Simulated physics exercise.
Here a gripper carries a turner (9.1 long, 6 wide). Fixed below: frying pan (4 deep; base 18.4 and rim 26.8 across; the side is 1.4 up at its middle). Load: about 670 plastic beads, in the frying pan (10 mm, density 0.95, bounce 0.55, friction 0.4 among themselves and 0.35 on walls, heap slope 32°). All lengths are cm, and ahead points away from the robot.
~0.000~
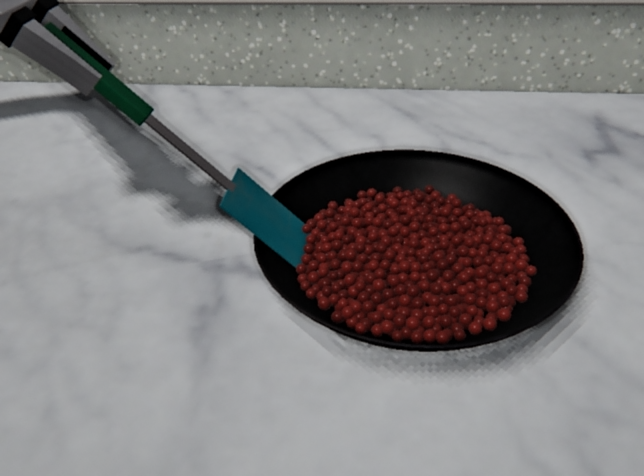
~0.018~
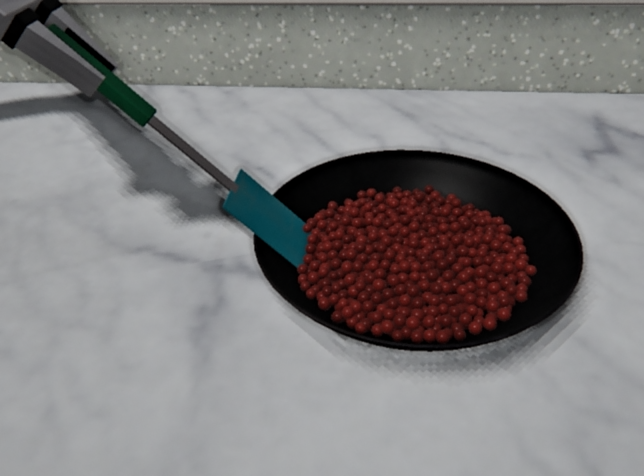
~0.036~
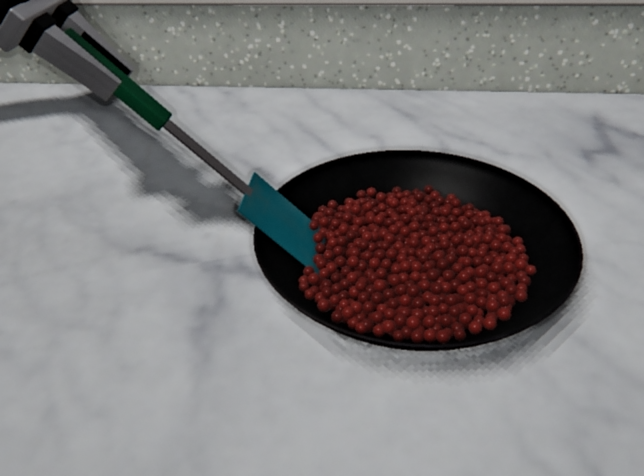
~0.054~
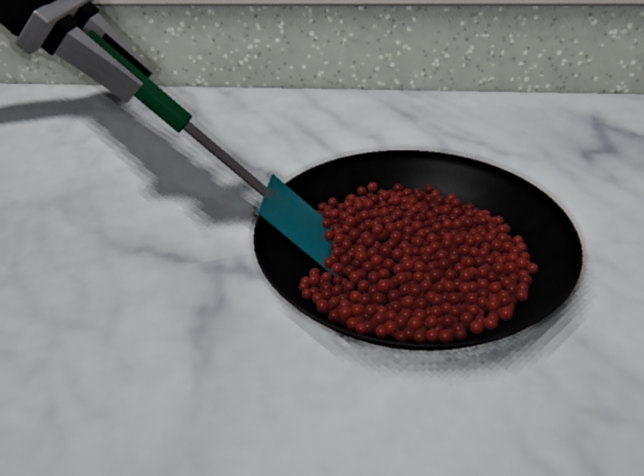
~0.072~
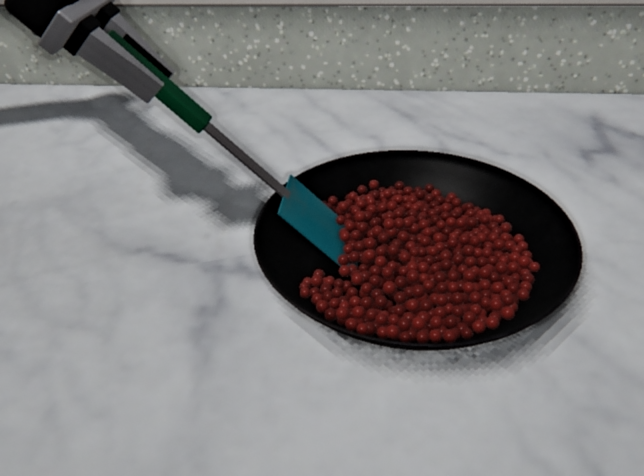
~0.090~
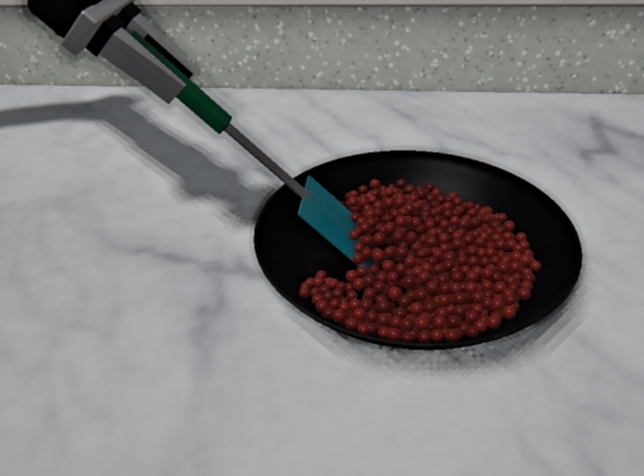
On a marble counter, a gripper pushes a teal turner rightward through red beads in a black frying pan.
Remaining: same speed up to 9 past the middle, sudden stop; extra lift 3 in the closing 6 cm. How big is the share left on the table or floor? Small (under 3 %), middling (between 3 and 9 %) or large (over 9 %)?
Answer: Large; over 9 % of the plastic beads finish on the table or floor.
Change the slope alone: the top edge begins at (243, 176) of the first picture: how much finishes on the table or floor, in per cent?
About 15 per cent.
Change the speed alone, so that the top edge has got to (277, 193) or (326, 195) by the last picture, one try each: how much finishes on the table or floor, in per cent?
Some 10 and 15 per cent.
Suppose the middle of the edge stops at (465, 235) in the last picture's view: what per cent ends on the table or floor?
Some 5 per cent.
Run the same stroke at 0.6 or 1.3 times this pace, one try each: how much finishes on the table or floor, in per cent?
Some 5 and 15 per cent.
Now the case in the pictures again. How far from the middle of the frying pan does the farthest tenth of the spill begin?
Roughly 60 cm.
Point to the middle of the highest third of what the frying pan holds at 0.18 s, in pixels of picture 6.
Near (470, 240).
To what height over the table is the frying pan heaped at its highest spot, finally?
About 4.0 cm.
After 0.13 s, sloping 46°, highest piece 6 above the table; 668 in the frying pan.
After 0.18 s, sloping 46°, highest piece 7 above the table; 668 in the frying pan.
After 0.40 s, sloping 46°, highest piece 10 above the table; 585 in the frying pan, 79 on the table or floor, 4 on the blade or in flight.
After 1.45 s, sloping 46°, highest piece 4 above the table; 585 in the frying pan, 83 on the table or floor.
In the end, 585 in the frying pan, 83 on the table or floor. That is 12 % on the table or floor.
